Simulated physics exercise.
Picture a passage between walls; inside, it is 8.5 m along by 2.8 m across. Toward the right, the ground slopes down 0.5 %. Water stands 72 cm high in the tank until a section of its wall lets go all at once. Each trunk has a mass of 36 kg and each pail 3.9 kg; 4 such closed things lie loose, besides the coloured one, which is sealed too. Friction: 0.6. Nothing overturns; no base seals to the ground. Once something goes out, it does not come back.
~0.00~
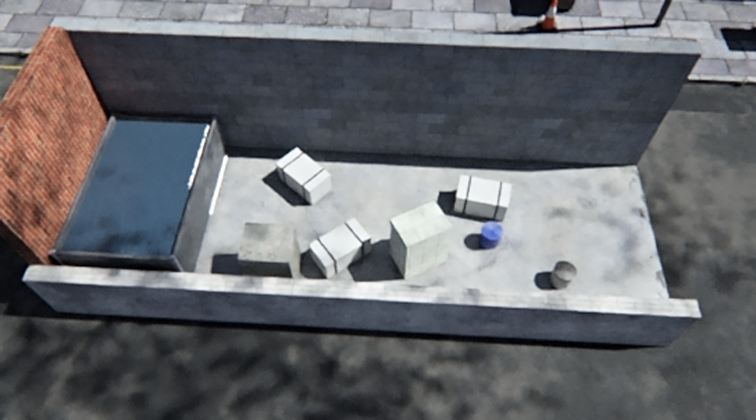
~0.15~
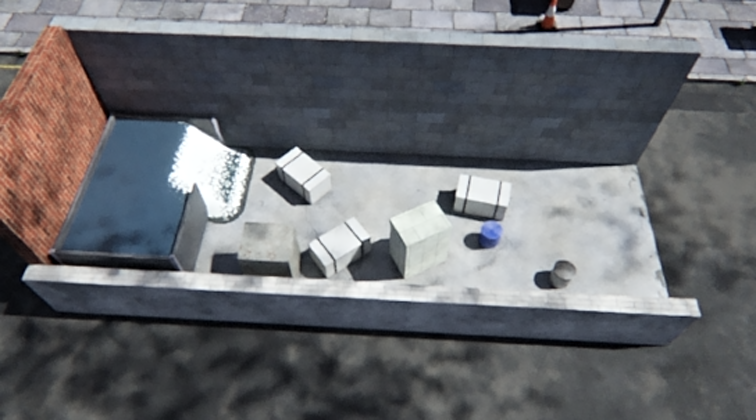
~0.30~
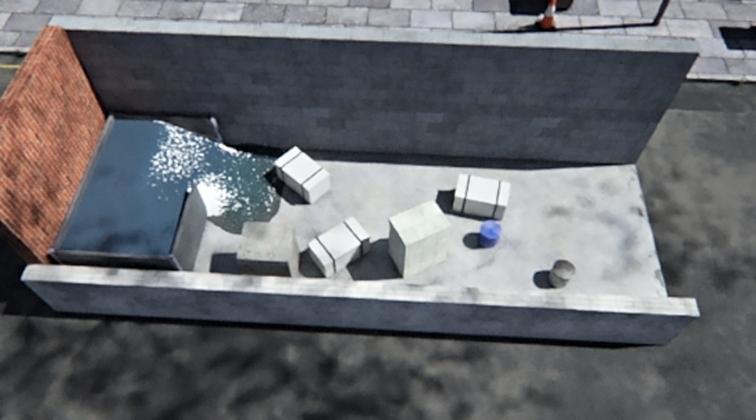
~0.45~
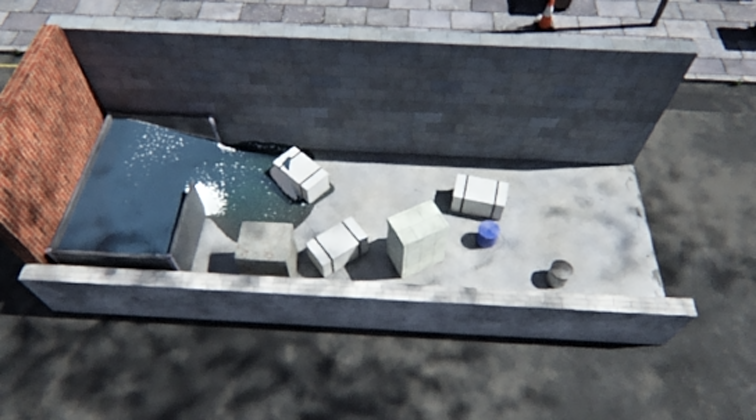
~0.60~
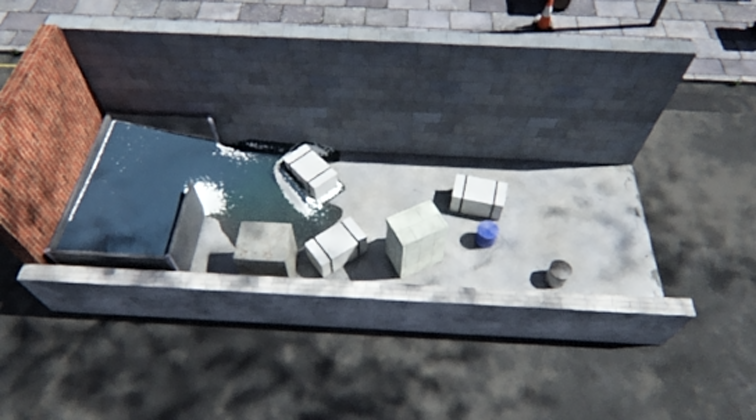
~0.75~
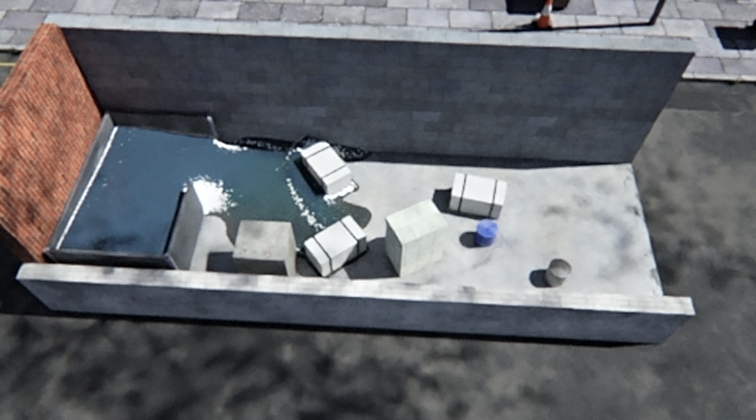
Dark water spreads right from the walled tank across the floor and shifts a strapped white box.
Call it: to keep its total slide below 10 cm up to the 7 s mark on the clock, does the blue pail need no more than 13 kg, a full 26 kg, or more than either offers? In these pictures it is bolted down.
More than either.
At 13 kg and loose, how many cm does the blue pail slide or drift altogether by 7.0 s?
I'd say roughly 120 centimetres in all.
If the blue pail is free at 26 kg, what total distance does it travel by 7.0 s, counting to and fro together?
I'd say close to 40 cm in total.
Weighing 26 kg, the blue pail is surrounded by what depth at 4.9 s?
5 cm, roughly.
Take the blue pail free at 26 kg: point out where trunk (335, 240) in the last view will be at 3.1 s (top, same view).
Around (346, 271).
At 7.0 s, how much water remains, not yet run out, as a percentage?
I'd say some 52 percent hasn't gone yet.
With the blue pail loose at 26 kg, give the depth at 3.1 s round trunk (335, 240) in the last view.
8 cm.
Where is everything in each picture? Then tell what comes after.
The first frame shows the blue pail at (492, 231) rests on the ground; 3.8 m2 under water; 0 of 5 have shifted.
The second frame shows the blue pail at (492, 230), on the bottom; 4.6 m2 under water; 0 of 5 have shifted.
The third frame shows the blue pail at (491, 230) rests on the ground; water covers 5.6 m2; 0 of 5 have shifted.
The fourth frame shows the blue pail at (489, 230) rests on the ground; water covers 6.5 m2; 0 of 5 have shifted.
The fifth frame shows the blue pail at (488, 230) rests on the ground; 7.4 m2 under water; 1 of 5 have shifted.
The sixth frame shows the blue pail at (487, 228), on the bottom; water covers 8.2 m2; 1 of 5 have shifted.
After 1.4 s the blue pail would be 0 cm from its start with 13 kg and 0 cm from its start with 26 kg; 0 cm of water round it then.
After 3.1 s the blue pail would be 115 cm from its start with 13 kg and 41 cm from its start with 26 kg; 7 cm of water round it then.
After 4.9 s the blue pail would be 116 cm from its start with 13 kg and 41 cm from its start with 26 kg; 5 cm of water round it then.
After 7.0 s the blue pail would be 116 cm from its start with 13 kg and 41 cm from its start with 26 kg; 4 cm of water round it then.
